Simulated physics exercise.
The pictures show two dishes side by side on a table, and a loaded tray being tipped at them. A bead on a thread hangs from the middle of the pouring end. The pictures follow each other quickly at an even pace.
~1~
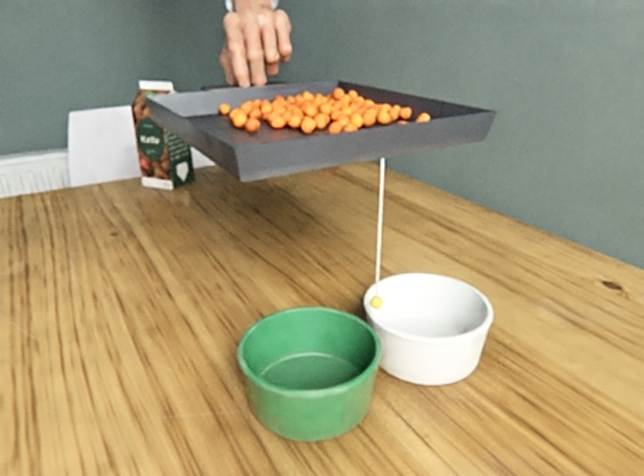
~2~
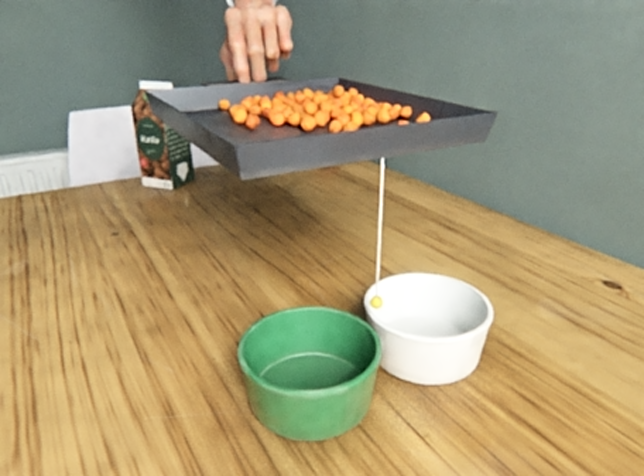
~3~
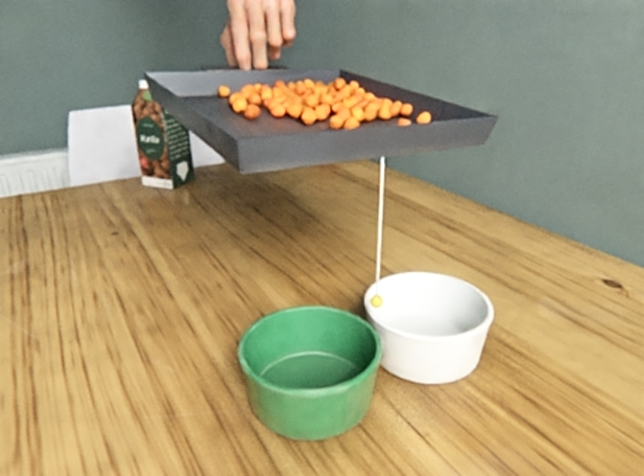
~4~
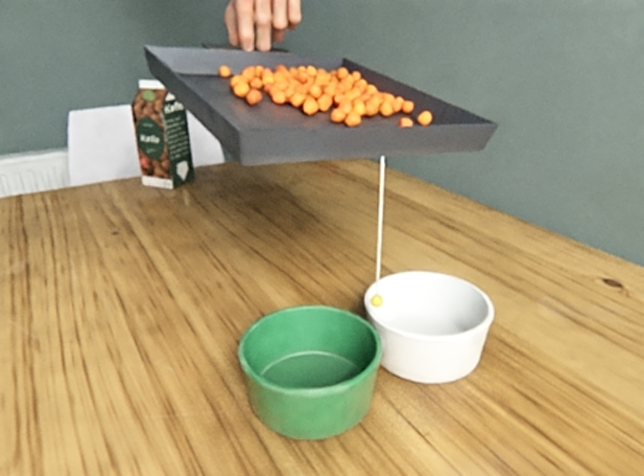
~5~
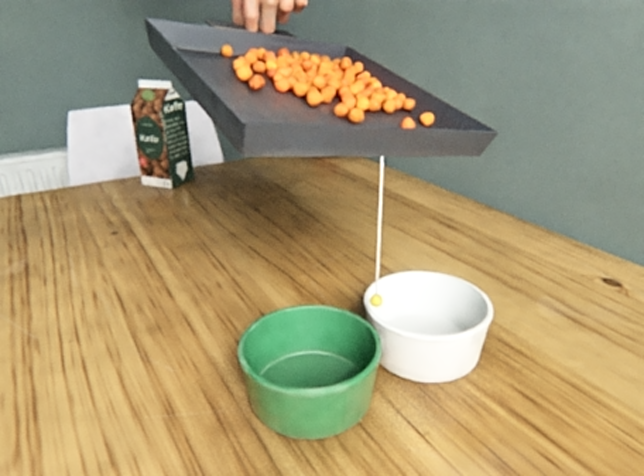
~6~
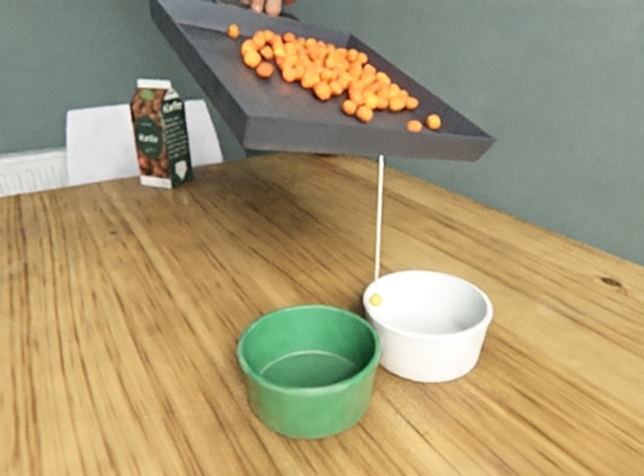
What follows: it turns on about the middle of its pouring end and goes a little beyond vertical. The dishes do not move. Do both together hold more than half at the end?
Caught overall: The larger part.
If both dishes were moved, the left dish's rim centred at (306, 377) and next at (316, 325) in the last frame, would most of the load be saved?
One: Below a half. Two: Most of it.
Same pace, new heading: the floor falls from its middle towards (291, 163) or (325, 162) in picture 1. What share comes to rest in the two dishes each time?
About 70 and 50 per cent.
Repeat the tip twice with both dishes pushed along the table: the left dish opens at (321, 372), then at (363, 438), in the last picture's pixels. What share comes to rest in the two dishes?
Roughly 30 per cent, and 0 per cent.
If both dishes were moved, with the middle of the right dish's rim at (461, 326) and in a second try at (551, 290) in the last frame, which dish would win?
First the right-hand dish, then the left-hand dish.
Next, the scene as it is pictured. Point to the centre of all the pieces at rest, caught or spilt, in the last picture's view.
Roughly at (448, 334).
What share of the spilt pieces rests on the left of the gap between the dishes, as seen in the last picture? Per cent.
Near 0 %.
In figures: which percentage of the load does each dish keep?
Left dish: 0 %, right dish: 70 %.
Soon after the last picture, tray tipped steeply; nearly all on the tray; a stray few in the right dish; a stray few outside both; a small part in the air.
A little later, tray tipped past a quarter turn; about a third on the tray; about a quarter in the right dish; a small part outside both; about a quarter in the air.
Later still, tray tipped past a quarter turn; about two thirds in the right dish; about a third outside both.
At rest, tray tipped past a quarter turn; none in the left dish; about two thirds in the right dish; about a third outside both.
